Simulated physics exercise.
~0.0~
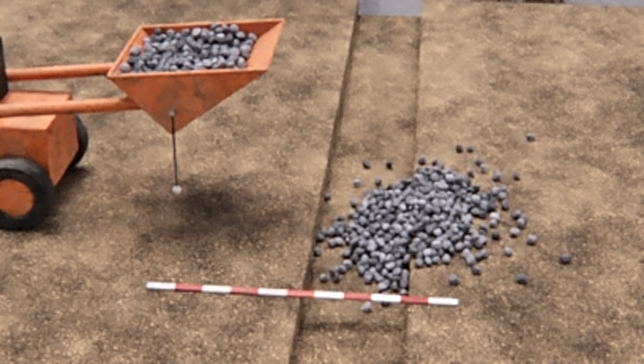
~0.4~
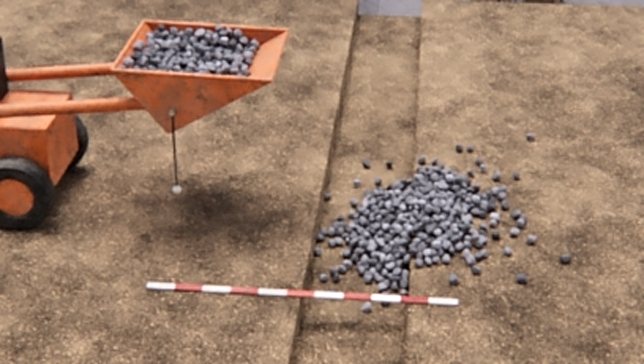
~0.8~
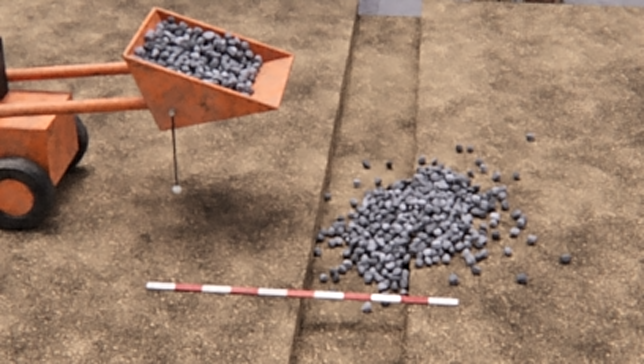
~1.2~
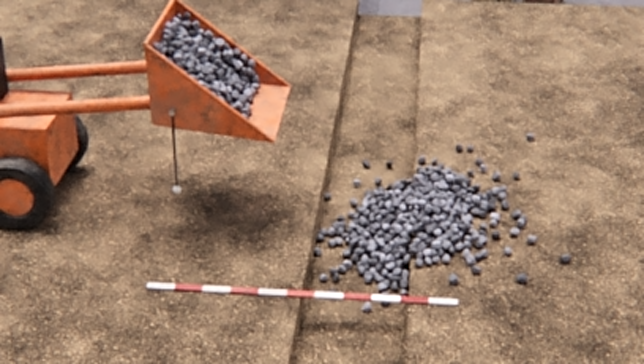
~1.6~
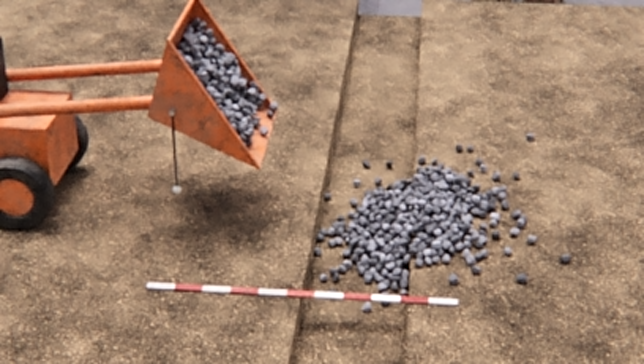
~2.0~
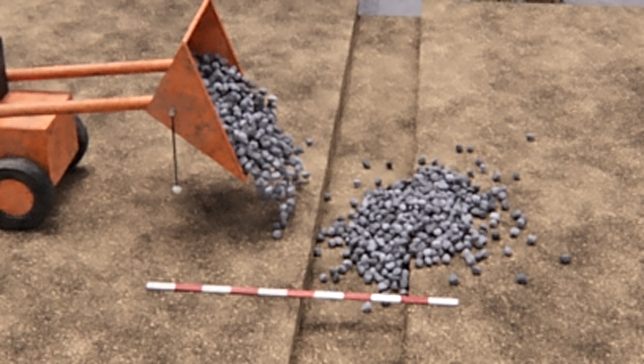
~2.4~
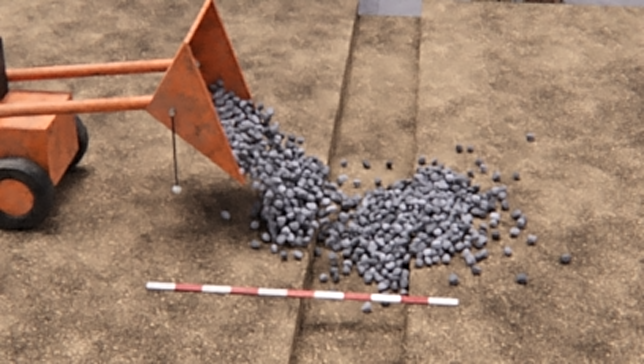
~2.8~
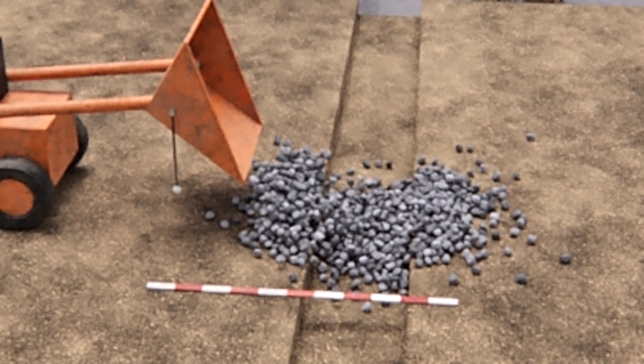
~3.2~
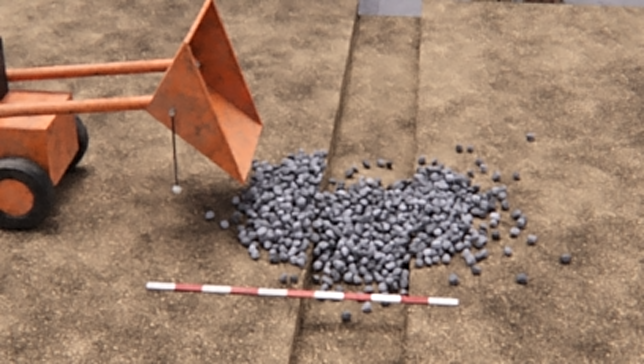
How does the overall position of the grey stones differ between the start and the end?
At the start the stones are split between the raised bucket on the left and a heap at the trench. At the end they all lie on the ground and in the trench in one broad pile, so their middle is lower and farther right.
